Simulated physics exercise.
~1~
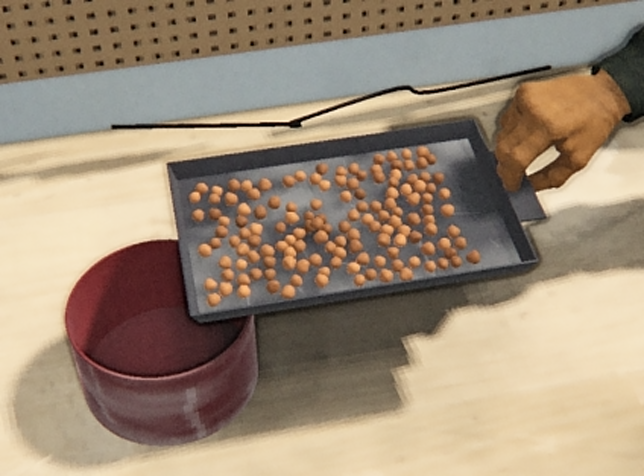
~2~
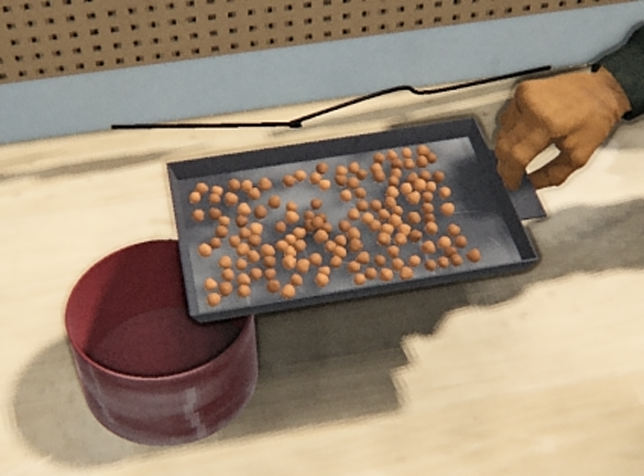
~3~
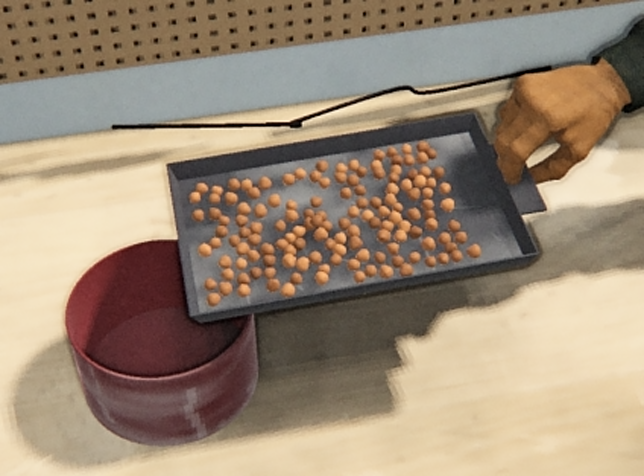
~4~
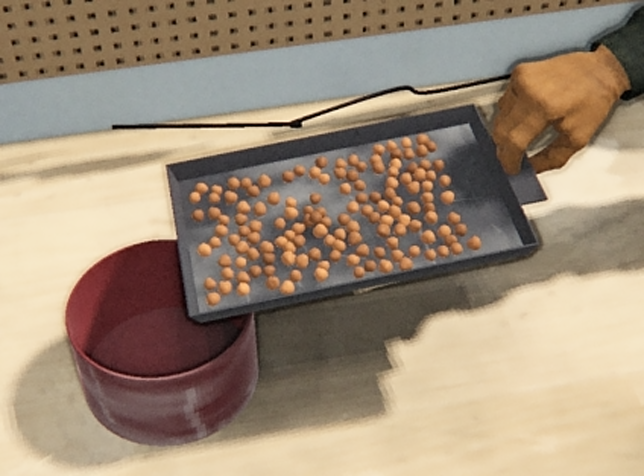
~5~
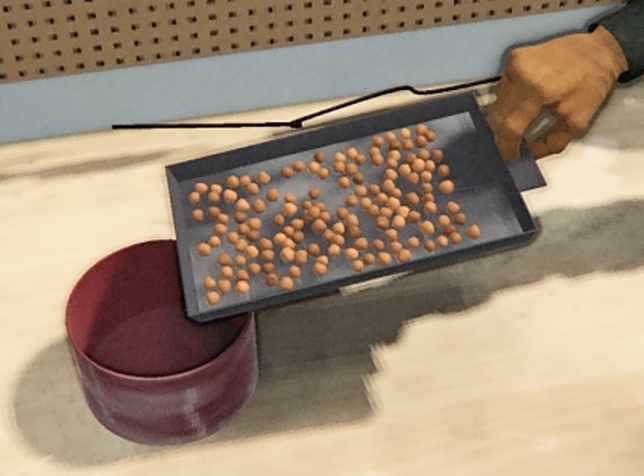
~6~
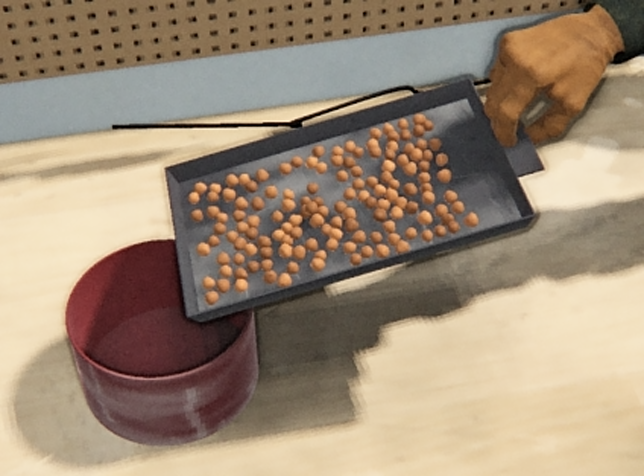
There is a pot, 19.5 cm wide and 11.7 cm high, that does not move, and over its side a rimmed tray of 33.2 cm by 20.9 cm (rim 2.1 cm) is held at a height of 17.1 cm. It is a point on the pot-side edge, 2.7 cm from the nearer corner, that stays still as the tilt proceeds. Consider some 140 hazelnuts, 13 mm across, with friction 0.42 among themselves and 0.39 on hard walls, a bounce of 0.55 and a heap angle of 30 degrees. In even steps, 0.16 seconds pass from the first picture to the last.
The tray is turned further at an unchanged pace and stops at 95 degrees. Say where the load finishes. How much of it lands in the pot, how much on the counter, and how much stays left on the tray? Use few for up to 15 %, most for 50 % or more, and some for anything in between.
Share by place: Pot most, counter some, tray few.
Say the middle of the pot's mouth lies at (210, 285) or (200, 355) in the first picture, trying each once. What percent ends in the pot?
First try about 50 per cent, second try about 30 per cent.
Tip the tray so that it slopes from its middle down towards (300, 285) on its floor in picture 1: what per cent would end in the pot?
Roughly 15 per cent.
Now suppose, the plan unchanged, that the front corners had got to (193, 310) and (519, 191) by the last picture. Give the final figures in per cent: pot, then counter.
The pot gets 85 and the counter 15.
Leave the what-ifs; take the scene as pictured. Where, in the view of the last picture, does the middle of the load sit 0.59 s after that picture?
My estimate is roughly (150, 256).
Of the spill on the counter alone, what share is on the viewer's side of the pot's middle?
Share: Some 0 %.
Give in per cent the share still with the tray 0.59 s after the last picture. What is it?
Estimate: Near 40 in a hundred.
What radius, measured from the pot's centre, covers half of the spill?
I'd say around 22 centimetres.
Then, 0.35 s after the last picture, tilt 52 degrees; the tray holds 100 %, the pot 0 %.
Then, 0.59 s after the last picture, tilt 79 degrees; the tray holds 40 %, the pot 25 %.
Then, 0.94 s after the last picture, tilt 95 degrees; the tray holds 0 %, the pot 65 %.
In the end, pot 65 %, counter 35 %, tray 0 %.
